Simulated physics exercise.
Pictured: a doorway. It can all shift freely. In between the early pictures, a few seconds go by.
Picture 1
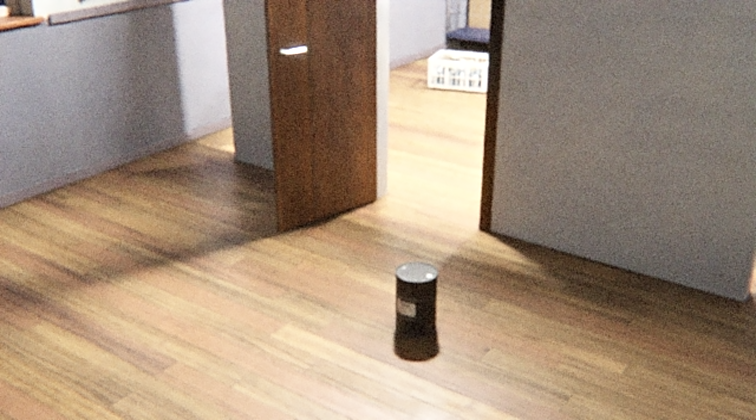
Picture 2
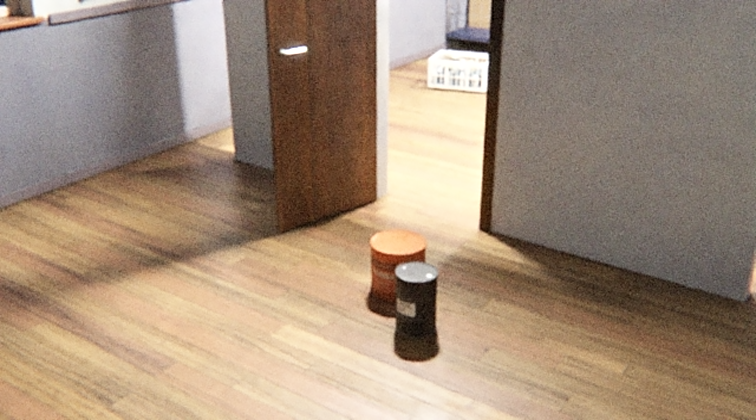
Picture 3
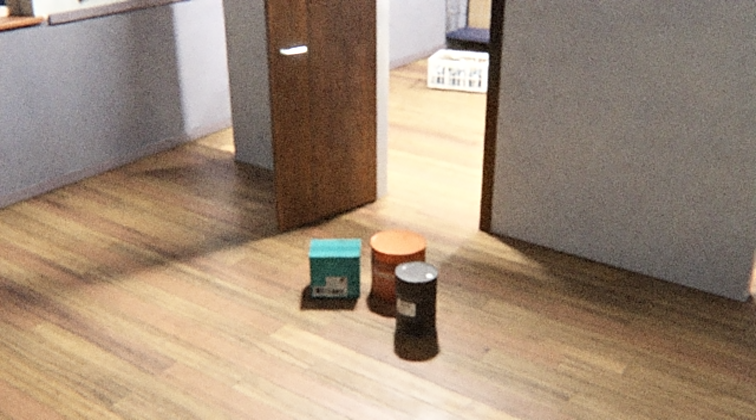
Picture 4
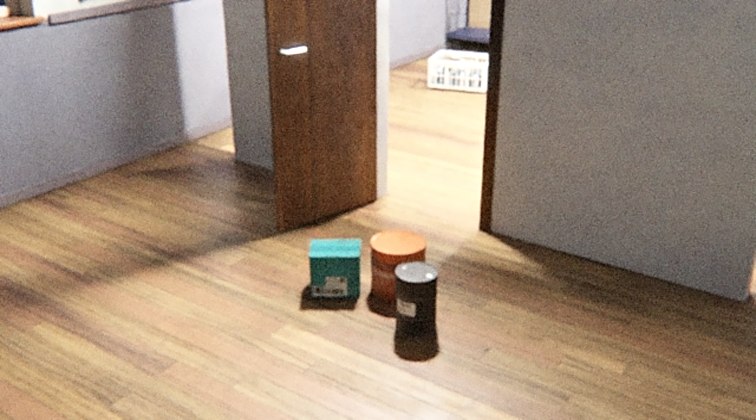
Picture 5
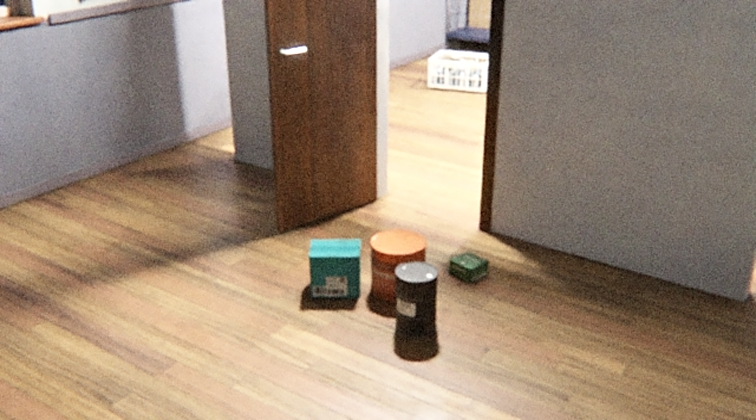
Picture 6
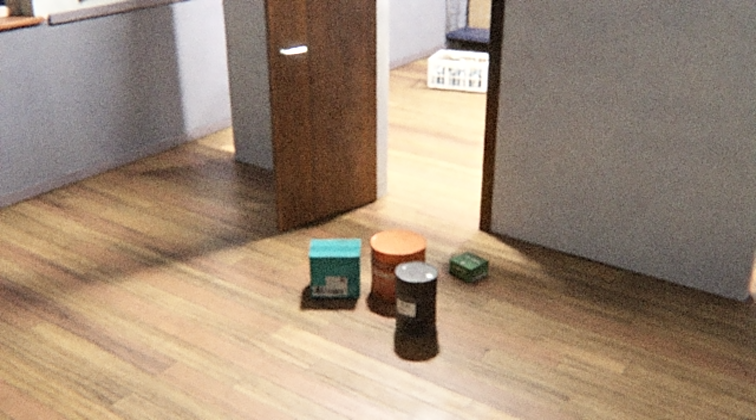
A black canister stood on the wooden floor near a wide-open door, then an orange pail appeared behind it, a turquoise parcel to the left, and lastly a small green box to the right.
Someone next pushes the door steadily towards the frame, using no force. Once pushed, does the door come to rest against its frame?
Yes, what happens is the door goes right up to the frame.
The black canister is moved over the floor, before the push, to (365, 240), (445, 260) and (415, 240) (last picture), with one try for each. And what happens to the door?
First try: It gets stuck; second try: It closes fully; third try: It gets stuck.
Then, 0.80 s after the last picture, door at 71°.
Then, 1.30 s after the last picture, door at 32°.
At rest, door at 0°; all 4 in place. Seen from the same camera at the end, green box near (469, 267).
